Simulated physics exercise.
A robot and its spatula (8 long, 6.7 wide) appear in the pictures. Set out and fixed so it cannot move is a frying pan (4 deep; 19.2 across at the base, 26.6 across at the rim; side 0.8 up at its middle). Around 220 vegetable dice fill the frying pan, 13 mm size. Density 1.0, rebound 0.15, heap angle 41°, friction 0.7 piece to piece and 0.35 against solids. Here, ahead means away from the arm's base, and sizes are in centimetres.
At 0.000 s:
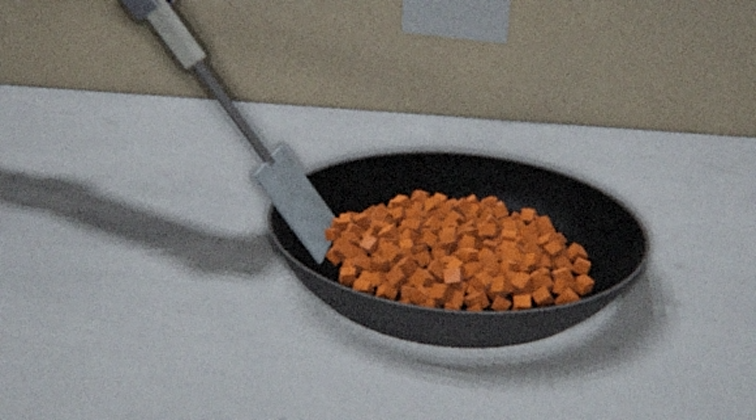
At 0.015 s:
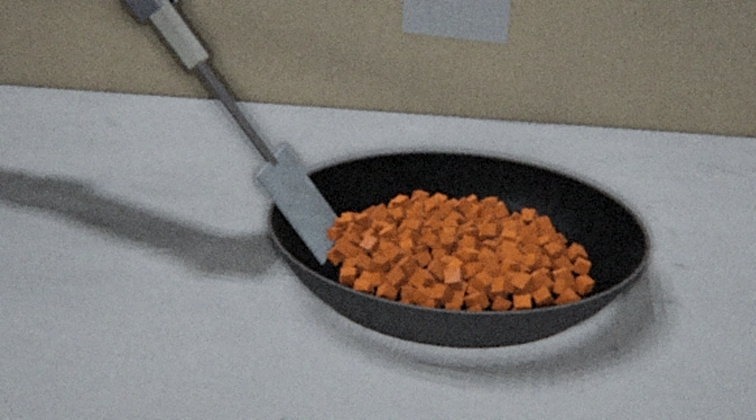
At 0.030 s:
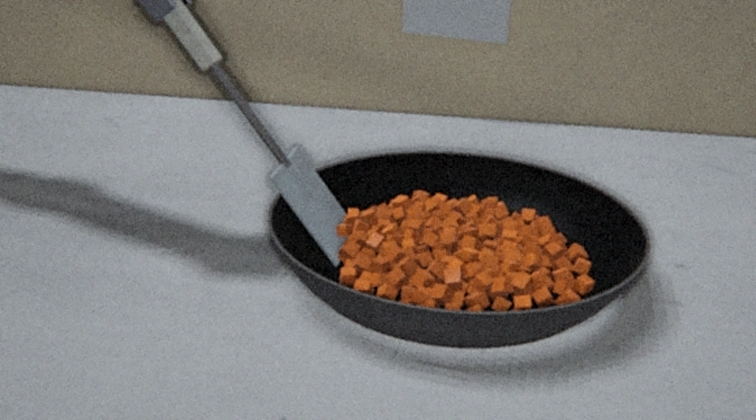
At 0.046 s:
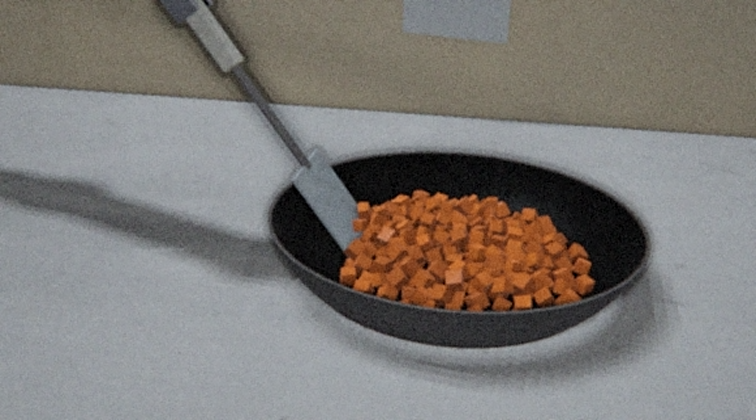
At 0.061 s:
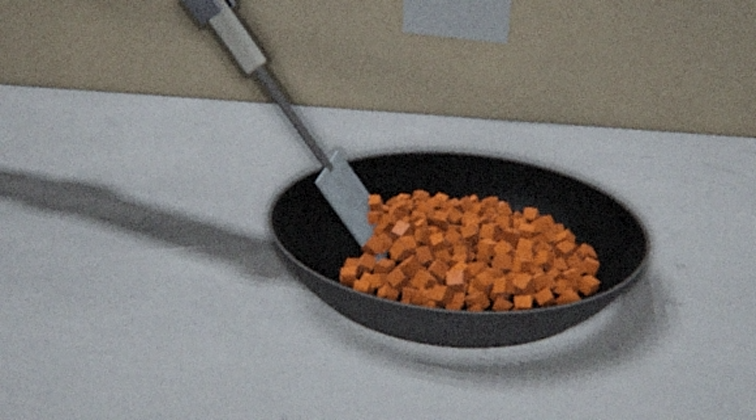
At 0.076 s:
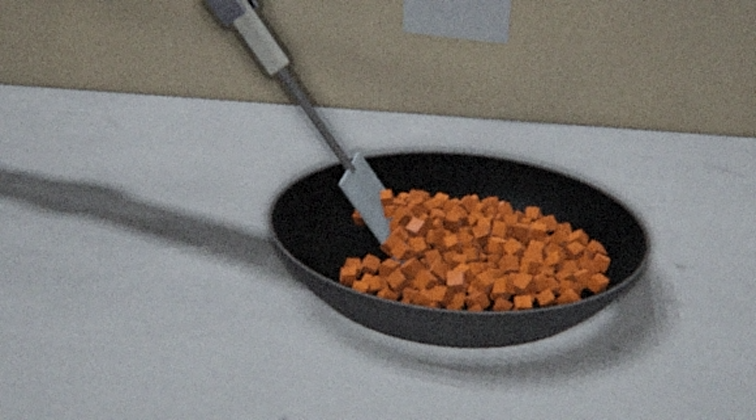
A robot's spatula rests at the left edge of a heap of orange vegetable dice in a black frying pan, barely moving at first. It then slides steadily right into the heap, nudging the nearest dice along and baring more of the pan's left side, while the heap's right edge spreads slightly.
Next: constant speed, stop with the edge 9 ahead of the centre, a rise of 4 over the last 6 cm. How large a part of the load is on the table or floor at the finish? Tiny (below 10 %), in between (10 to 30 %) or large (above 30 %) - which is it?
In between, so 10 to 30 %.
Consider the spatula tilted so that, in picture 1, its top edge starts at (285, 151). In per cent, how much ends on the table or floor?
15 percent or thereabouts.
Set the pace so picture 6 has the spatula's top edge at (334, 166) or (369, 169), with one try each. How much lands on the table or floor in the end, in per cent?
Respectively, some 20 and 20 per cent.
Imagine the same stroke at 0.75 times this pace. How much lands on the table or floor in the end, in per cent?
Roughly 15 per cent.
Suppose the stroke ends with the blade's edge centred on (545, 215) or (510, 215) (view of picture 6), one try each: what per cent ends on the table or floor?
Around 10 per cent for the first try and 10 per cent for the second.
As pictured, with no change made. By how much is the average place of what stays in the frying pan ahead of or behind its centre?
I'd say it's roughly 4.0 cm toward the front.
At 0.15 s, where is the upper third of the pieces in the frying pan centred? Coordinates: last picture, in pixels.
(537, 230).
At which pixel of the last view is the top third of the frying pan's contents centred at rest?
The centre sits at about (586, 247).
After 0.11 s, sloping 54°, highest piece 5 above the table; 218 in the frying pan.
After 0.15 s, sloping 54°, highest piece 7 above the table; 218 in the frying pan.
After 0.37 s, sloping 54°, highest piece 7 above the table; 174 in the frying pan, 36 on the table or floor, 8 on the blade or in flight.
After 1.42 s, sloping 54°, highest piece 5 above the table; 173 in the frying pan, 45 on the table or floor.
In the end, 173 in the frying pan, 45 on the table or floor. That is 21 % on the table or floor.
